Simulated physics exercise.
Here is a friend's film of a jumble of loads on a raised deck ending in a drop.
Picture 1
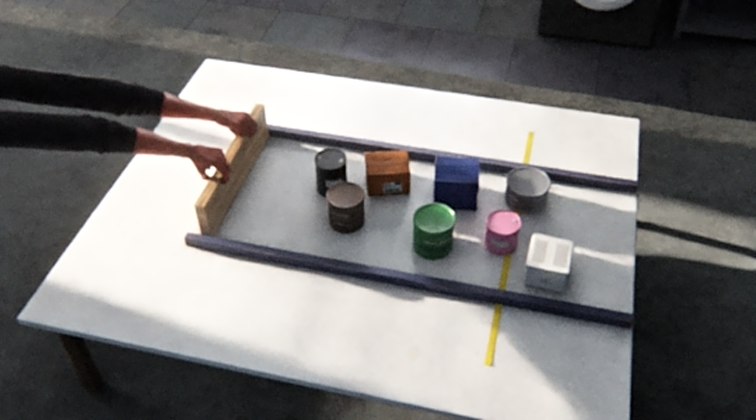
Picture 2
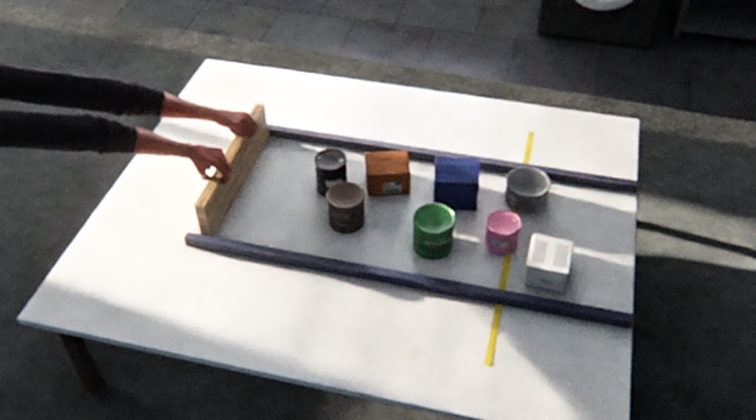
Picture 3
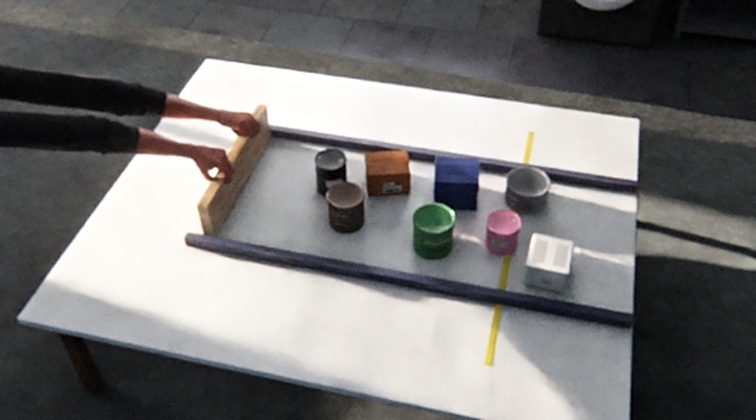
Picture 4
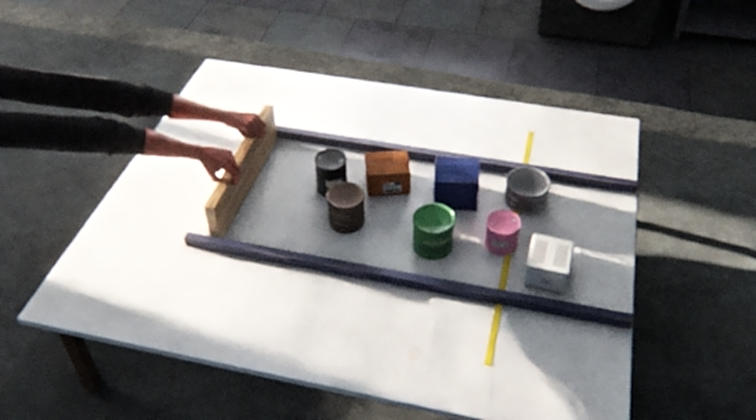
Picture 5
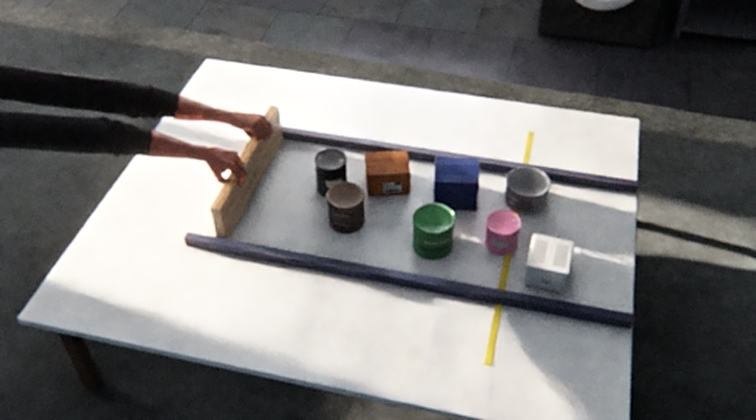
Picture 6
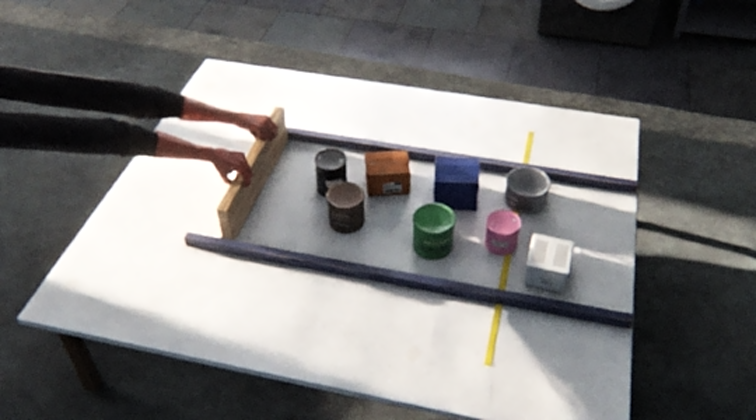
On a white tabletop, two hands slowly sliding a wooden plank rightward between dark rails, toward motionless tins and boxes.
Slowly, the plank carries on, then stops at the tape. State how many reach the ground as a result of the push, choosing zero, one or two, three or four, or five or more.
Zero reach the ground.
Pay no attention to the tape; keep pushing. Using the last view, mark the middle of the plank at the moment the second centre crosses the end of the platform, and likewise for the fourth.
First roughly (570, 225), later roughly (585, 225).
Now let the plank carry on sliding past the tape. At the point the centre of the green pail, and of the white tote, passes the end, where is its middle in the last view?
The middle is at (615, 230) when it's the green pail, and at (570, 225) when it's the white tote.
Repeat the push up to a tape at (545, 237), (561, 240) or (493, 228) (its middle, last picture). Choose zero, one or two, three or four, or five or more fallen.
Place one: One or two; place two: 1 or 2; place three: Zero.
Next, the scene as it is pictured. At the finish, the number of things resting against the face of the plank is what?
At rest, 3 are in contact.
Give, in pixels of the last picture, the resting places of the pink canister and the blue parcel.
Pink canister at (562, 235), blue parcel at (578, 193).
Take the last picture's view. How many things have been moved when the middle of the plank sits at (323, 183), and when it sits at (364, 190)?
The number moved is 1 and then 4.
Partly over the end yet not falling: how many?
As for overhanging, the count is 1.
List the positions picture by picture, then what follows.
In the first frame, white tote (548, 264); grey pail (527, 191); pink canister (502, 233); plank (235, 168); tape (513, 232).
In the second frame, grey pail (527, 191); black canister (331, 173).
In the third frame, pink canister (502, 233); brown pail (346, 208).
In the fourth frame, white tote (548, 264); orange box (387, 173).
In the fifth frame, grey pail (527, 191); blue parcel (456, 183).
In the sixth frame, white tote (548, 264); grey pail (527, 191); pink canister (502, 233); plank (255, 172); tape (513, 232).
A little later, none off yet; white tote at rest near (548, 264); grey pail at rest near (527, 191); pink canister at rest near (502, 233).
When it is over, the number that fall off is zero.
